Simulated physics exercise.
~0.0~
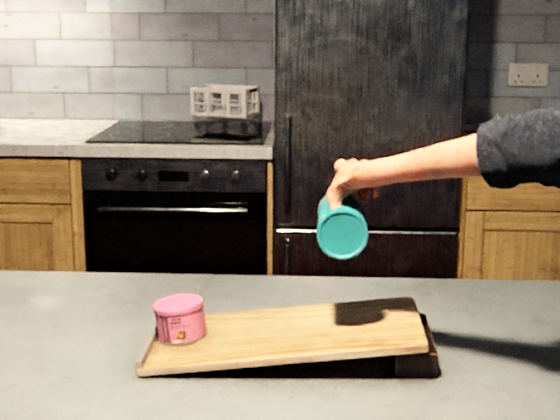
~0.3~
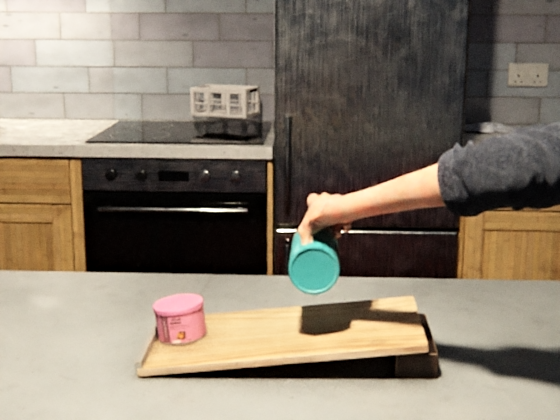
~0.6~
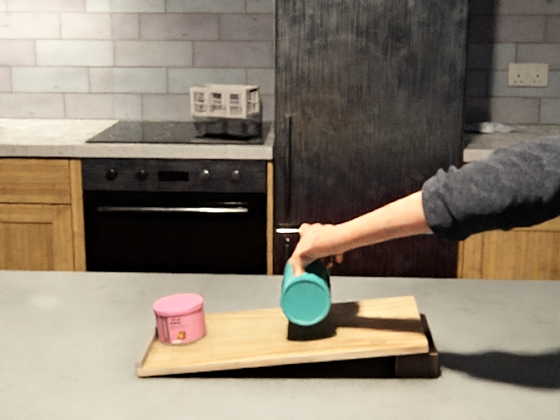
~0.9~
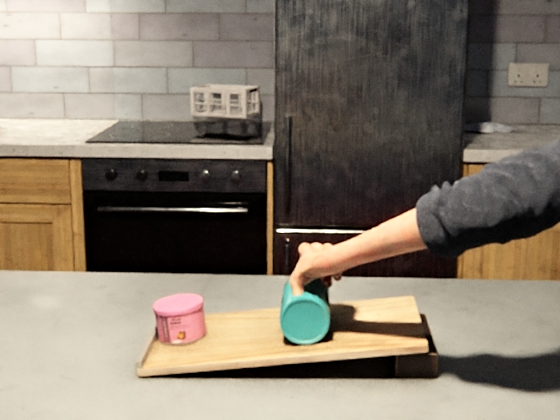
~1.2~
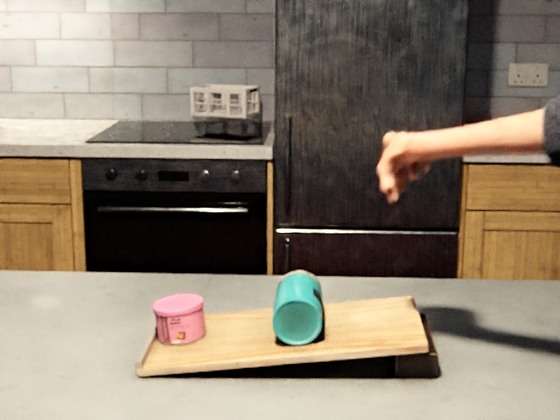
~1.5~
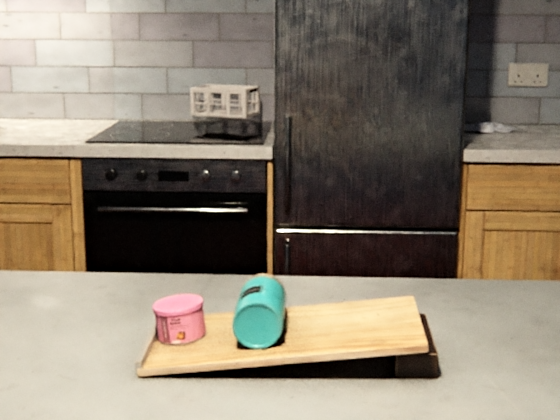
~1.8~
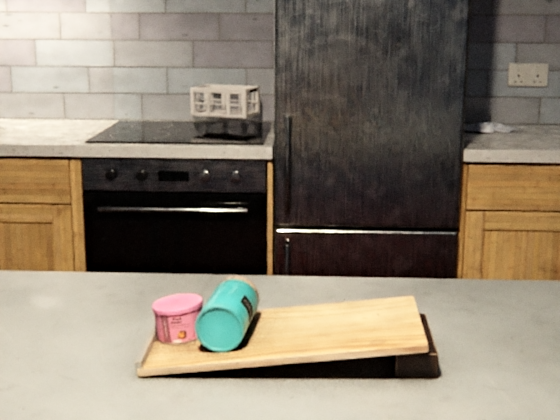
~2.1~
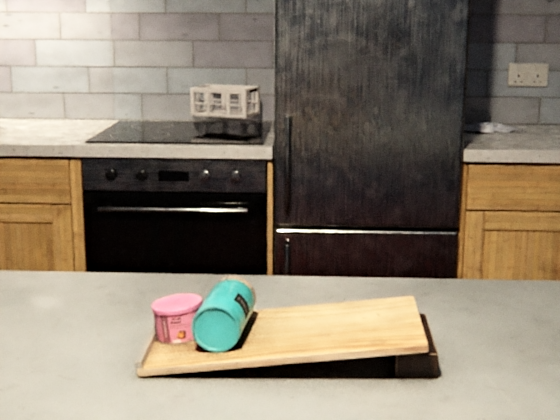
A turquoise jar was lowered on its side by a hand onto a sloping wooden board, then let go, and it rolled down to the left until it came to rest against the pink tub, which stayed where it was.
